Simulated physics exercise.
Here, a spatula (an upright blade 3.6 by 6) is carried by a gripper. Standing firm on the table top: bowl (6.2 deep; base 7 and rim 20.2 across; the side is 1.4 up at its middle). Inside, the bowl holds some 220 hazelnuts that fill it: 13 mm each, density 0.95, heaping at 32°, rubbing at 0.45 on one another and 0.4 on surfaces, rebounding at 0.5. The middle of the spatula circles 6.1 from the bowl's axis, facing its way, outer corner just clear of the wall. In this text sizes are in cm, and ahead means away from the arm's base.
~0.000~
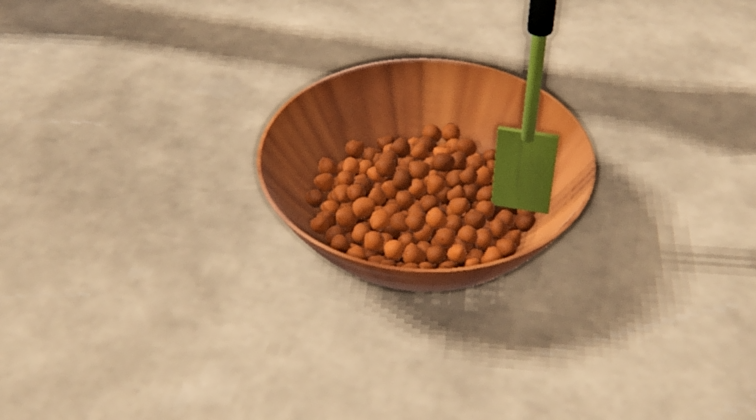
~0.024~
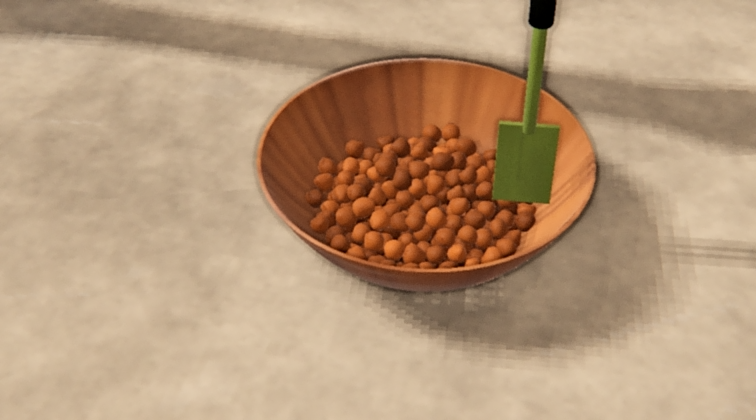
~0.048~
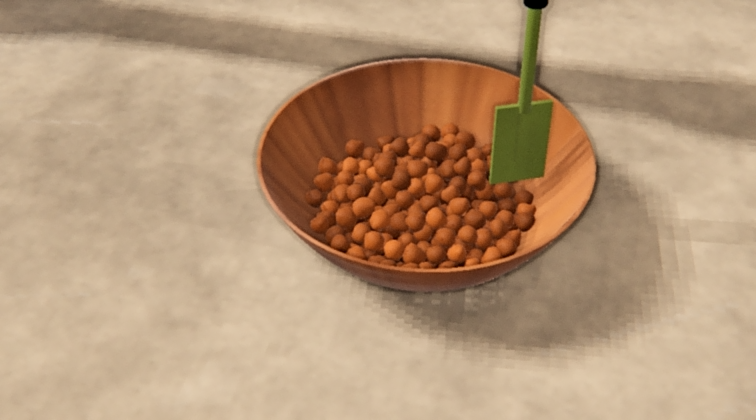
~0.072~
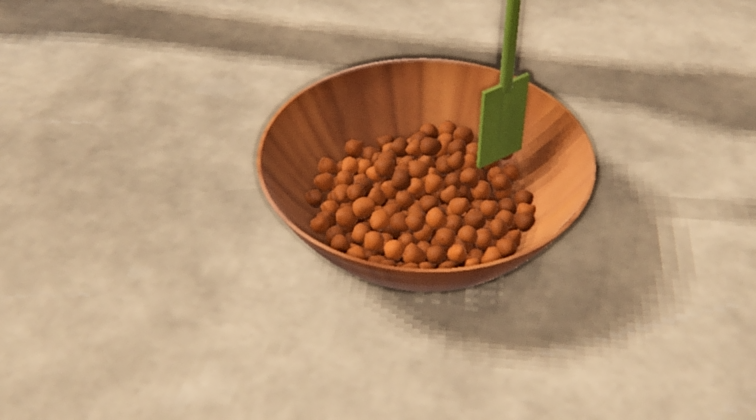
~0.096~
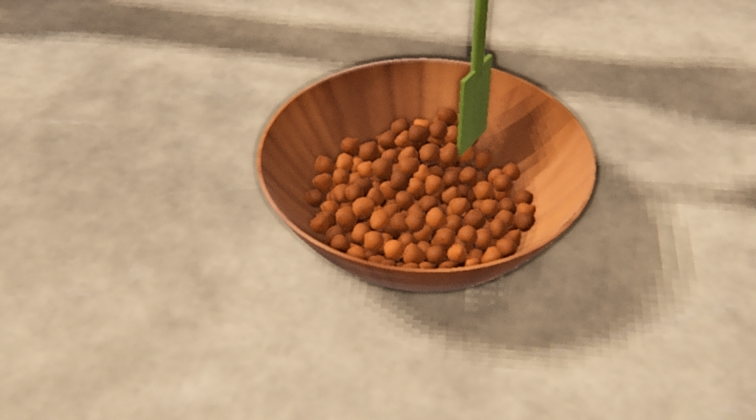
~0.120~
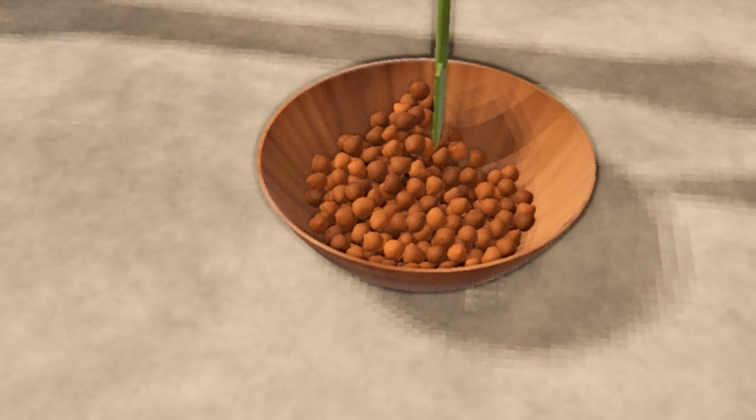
To begin with, a green spatula with a black handle stands upright at the right side of a wooden bowl filled with round brown nuts. The blade sweeps along the wall toward the back of the bowl, turning until edge-on, while nuts bunch into a raised heap on its left.
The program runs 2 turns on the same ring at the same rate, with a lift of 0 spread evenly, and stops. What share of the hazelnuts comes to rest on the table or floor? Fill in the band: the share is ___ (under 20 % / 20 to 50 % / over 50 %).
The share is 20 to 50 %.
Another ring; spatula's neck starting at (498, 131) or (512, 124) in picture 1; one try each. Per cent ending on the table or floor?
Close to 25 per cent for the first and close to 35 per cent for the second.
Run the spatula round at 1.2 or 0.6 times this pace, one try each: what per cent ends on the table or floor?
First try close to 40, second close to 10, in per cent.
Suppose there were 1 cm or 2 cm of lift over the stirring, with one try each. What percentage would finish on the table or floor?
First try about 15 per cent, second about 5 per cent.
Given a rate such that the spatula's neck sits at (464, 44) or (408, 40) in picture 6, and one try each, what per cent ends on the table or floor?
Some 20 and 35 per cent respectively.
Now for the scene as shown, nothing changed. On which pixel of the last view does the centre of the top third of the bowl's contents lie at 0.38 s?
About (484, 216) in the last picture.
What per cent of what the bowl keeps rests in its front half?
About 55 %.
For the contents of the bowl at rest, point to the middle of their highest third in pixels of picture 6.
Roughly at pixel (420, 213).
After 0.38 s, 337° round, highest piece 10 above the table; 186 in the bowl, 8 on the table or floor, 22 in flight or on the tool.
After 0.64 s, 220° round, highest piece 8 above the table; 167 in the bowl, 43 on the table or floor, 6 in flight or on the tool.
After 0.97 s, 0° round, highest piece 5 above the table; 157 in the bowl, 59 on the table or floor.
After 1.67 s, 0° round, highest piece 3 above the table; 157 in the bowl, 59 on the table or floor.
At rest, 157 in the bowl, 59 on the table or floor. That is 27 % on the table or floor.
